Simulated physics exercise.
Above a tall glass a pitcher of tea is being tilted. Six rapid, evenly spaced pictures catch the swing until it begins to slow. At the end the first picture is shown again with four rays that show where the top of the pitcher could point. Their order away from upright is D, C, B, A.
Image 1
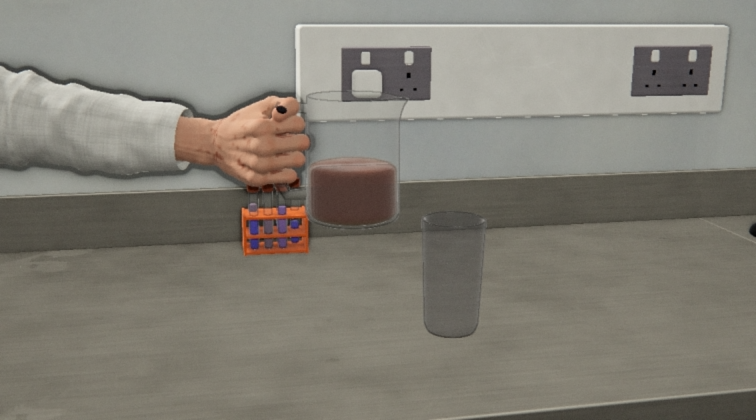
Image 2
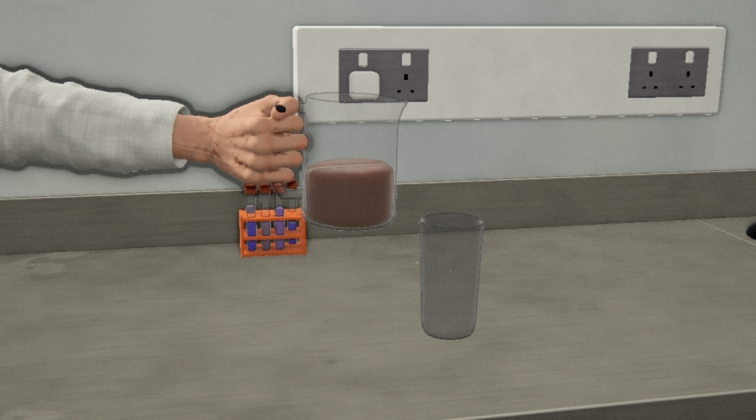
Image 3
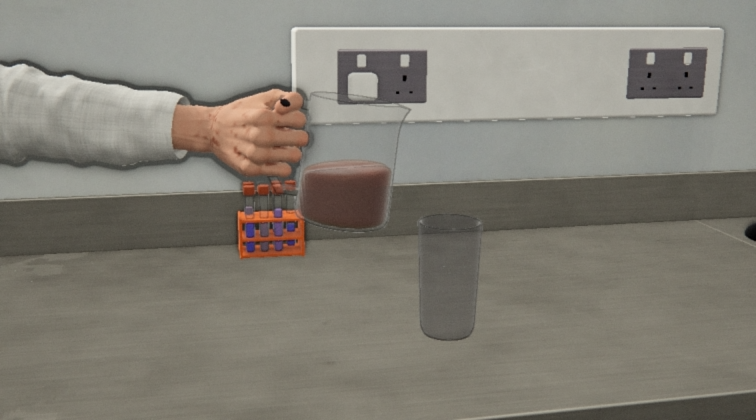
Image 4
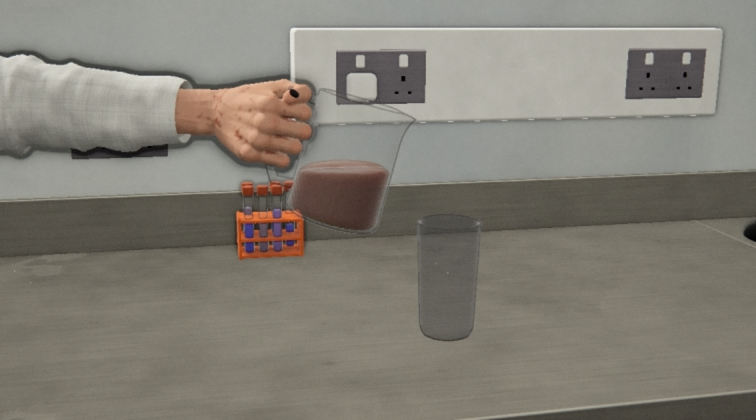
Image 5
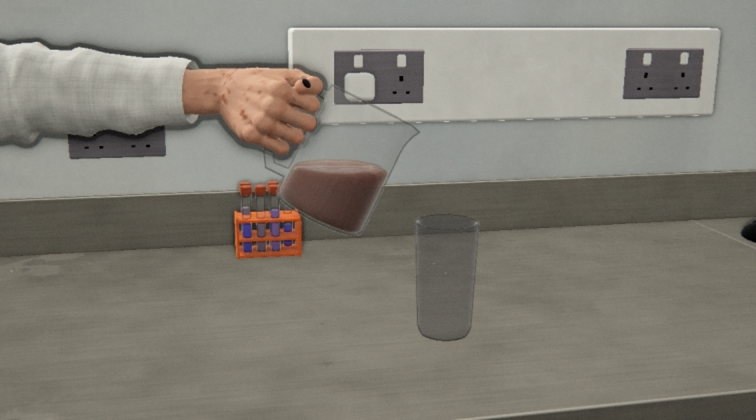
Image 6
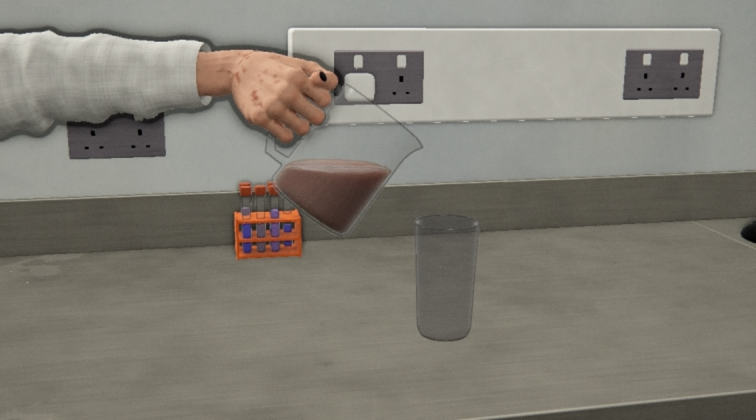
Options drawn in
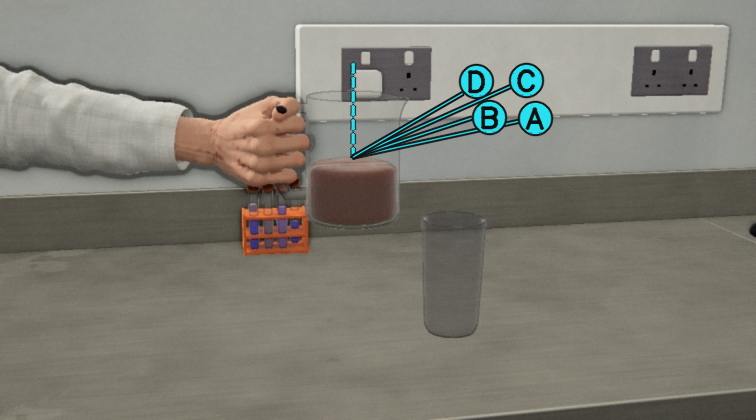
We see a hand on the left holding a clear pitcher of reddish-brown liquid above an empty tall glass on a counter, first upright, then gradually tilting it to the right, with the liquid staying inside.
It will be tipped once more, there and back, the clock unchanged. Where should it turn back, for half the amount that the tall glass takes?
Line A does it best.
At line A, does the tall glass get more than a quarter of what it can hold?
Yes.
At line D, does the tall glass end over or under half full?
Under half.
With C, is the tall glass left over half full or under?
Under half.
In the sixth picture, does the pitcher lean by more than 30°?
Yes, it does.
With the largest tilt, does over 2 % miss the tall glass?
No.
On the marked copy, A at (518, 121); B at (471, 118); C at (510, 86); D at (462, 93).
For line A, the tall glass ends with about 49 % of what it can hold.
For line B, the tall glass ends with about 33 % of what it can hold.
For line C, the tall glass ends with about 19 % of what it can hold.
For line D, the tall glass ends with about 8 % of what it can hold.
